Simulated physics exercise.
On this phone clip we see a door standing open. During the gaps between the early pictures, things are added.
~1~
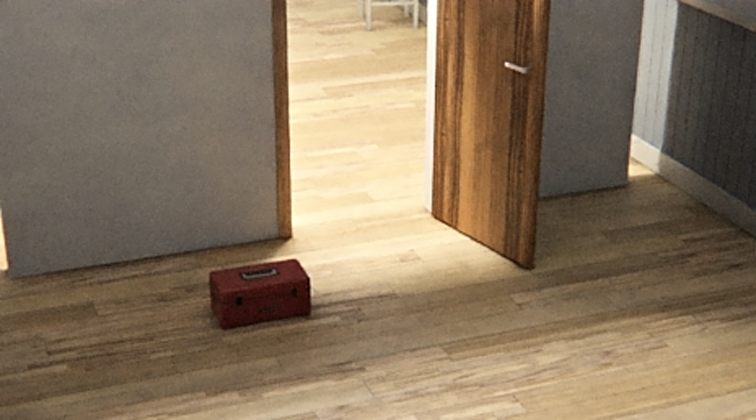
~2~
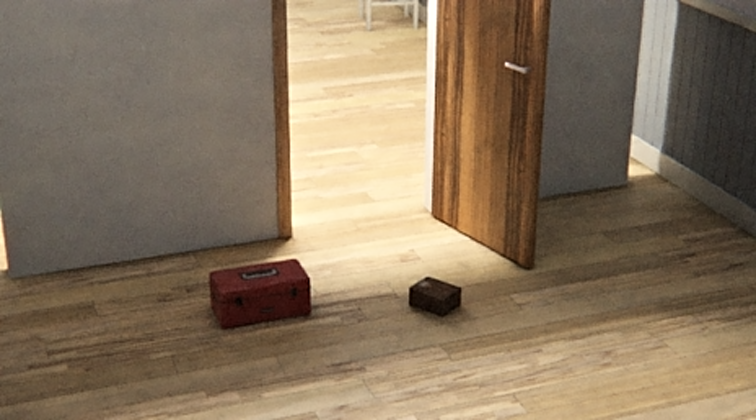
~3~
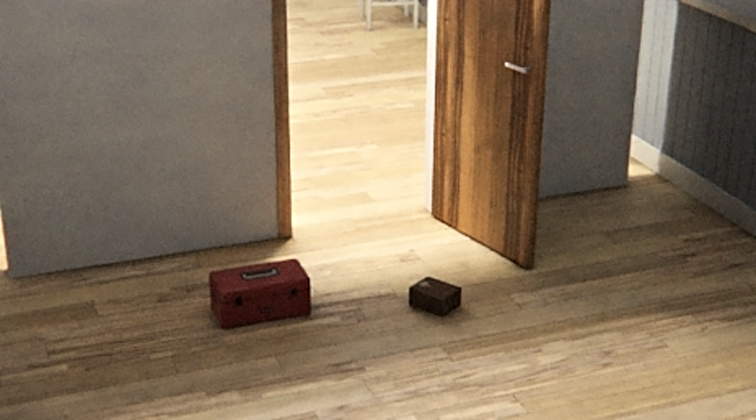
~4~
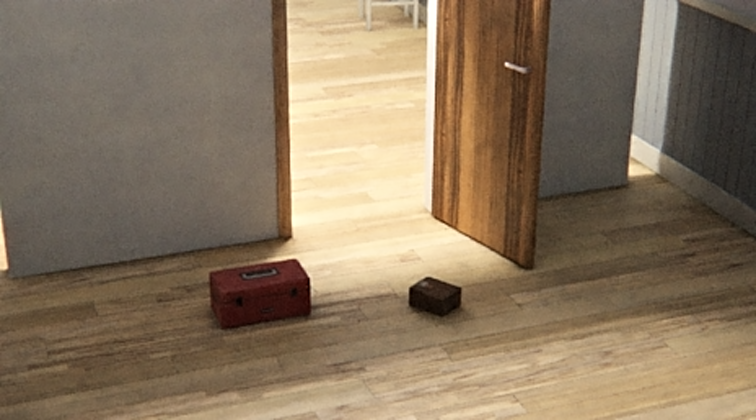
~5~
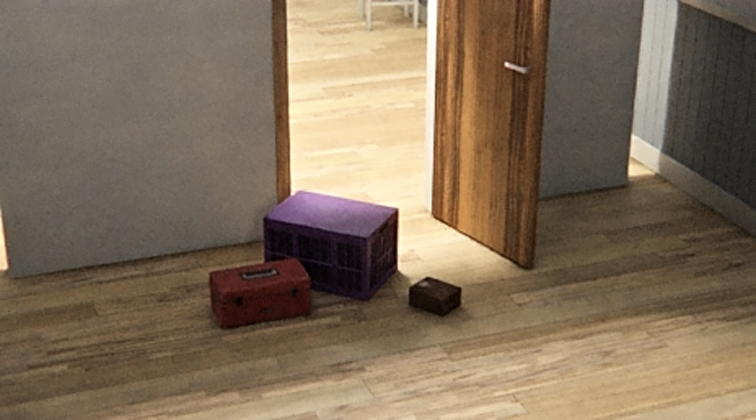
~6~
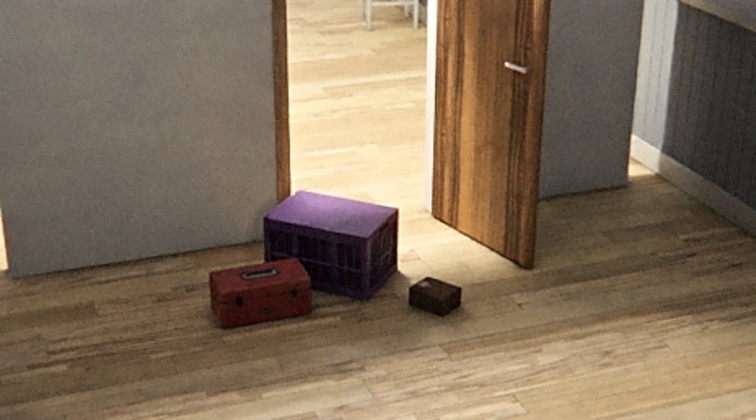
Nothing moved on its own and the door stayed wide open, but a small brown parcel appeared to the right of the red toolbox, and later a purple chest showed up behind them.
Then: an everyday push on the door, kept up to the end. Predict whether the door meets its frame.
My prediction is that the door will be halted.
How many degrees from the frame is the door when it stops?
The answer is roughly 55°.
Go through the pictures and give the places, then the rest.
The first frame shows door wide open and still.
The second frame shows door wide open and still; brown parcel (435, 296); red toolbox (260, 293).
The third frame shows door wide open and still; brown parcel (435, 296); red toolbox (260, 293).
The fourth frame shows door wide open and still; brown parcel (435, 296); red toolbox (260, 293).
The fifth frame shows door wide open and still; brown parcel (435, 296); red toolbox (260, 293).
The sixth frame shows door wide open and still; purple chest (332, 244); brown parcel (435, 296).
Then, 0.80 s after the last picture, open by 87°.
Then, 1.30 s after the last picture, open by 67°.
At rest, open by 53°; all 3 in place. Seen from the same camera at the end, purple chest near (331, 244).
